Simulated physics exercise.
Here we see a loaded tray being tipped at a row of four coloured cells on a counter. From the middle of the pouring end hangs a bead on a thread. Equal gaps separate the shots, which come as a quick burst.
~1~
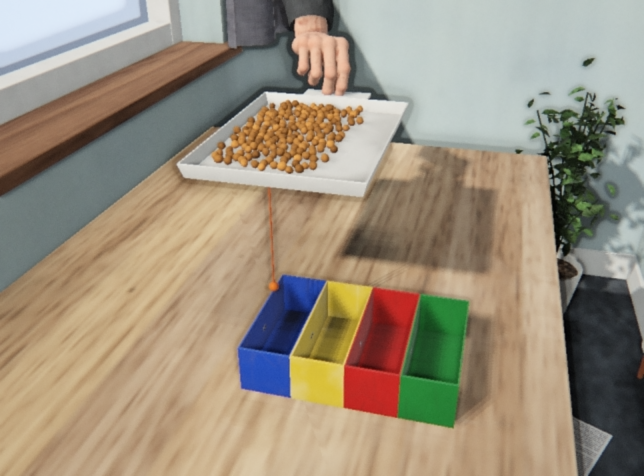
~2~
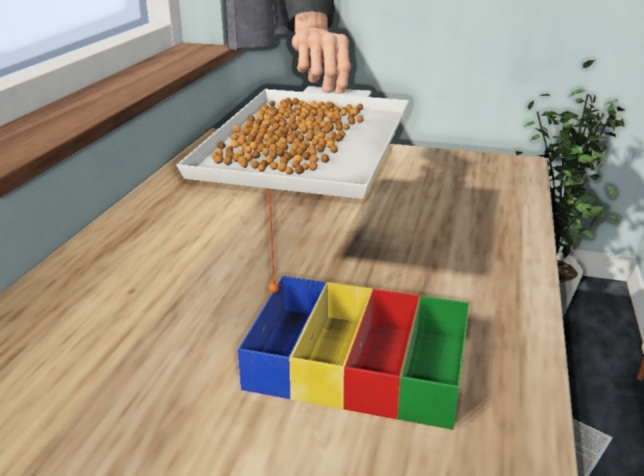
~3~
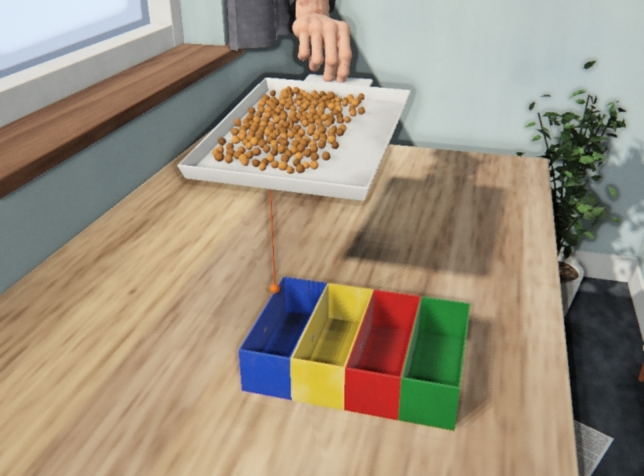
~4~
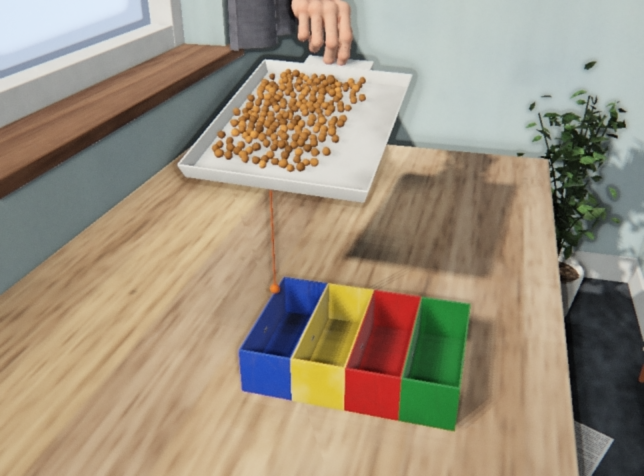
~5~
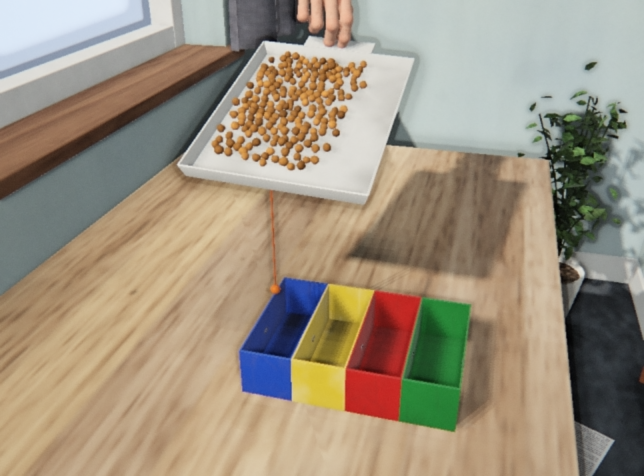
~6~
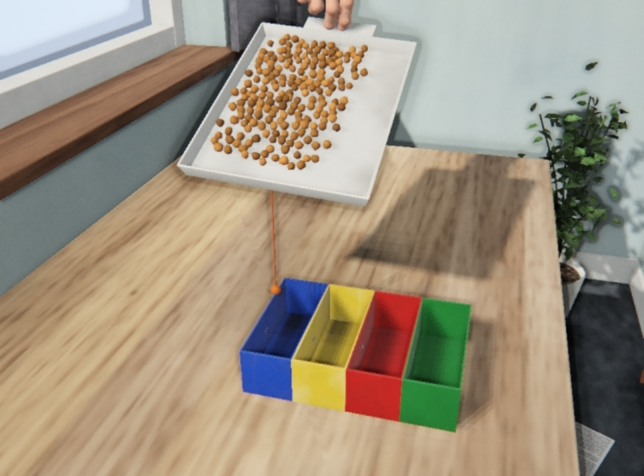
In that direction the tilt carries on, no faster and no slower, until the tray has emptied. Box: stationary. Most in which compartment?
Yellow compartment.
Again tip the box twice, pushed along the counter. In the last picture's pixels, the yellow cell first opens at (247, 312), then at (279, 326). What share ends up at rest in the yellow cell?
Around 20 % followed by around 20 %.
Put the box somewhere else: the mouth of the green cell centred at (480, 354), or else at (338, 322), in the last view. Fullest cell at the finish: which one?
So the first one goes to the cell in blue and the second to that green cell.
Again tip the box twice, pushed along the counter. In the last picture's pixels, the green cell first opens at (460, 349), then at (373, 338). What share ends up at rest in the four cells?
About 60 per cent, then about 90 per cent.
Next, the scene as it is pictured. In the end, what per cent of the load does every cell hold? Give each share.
Blue cell: 20 %, yellow cell: 40 %, red cell: 10 %, green cell: 0 %.
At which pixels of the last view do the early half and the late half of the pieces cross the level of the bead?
Around (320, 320) at first; around (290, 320) after that.
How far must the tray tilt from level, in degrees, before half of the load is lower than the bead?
My estimate is some 110 degrees.
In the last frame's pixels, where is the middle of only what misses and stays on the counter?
Close to (221, 392).
Shortly afterwards, tray tipped steeply; all but a few on the tray; only a few falling or outside the box.
Next, tray tipped past a quarter turn; near half on the tray; a little in the yellow cell; a little in the red cell; a little in the blue cell; only a few in the green cell; near a quarter falling or outside the box.
Some moments later, tray tipped past a quarter turn; near a third in the yellow cell; near a quarter in the blue cell; a little in the red cell; only a few in the green cell; near a third falling or outside the box.
In the end, tray tipped past a quarter turn; near a third in the yellow cell; near a quarter in the blue cell; a little in the red cell; only a few in the green cell; near a third outside the box.
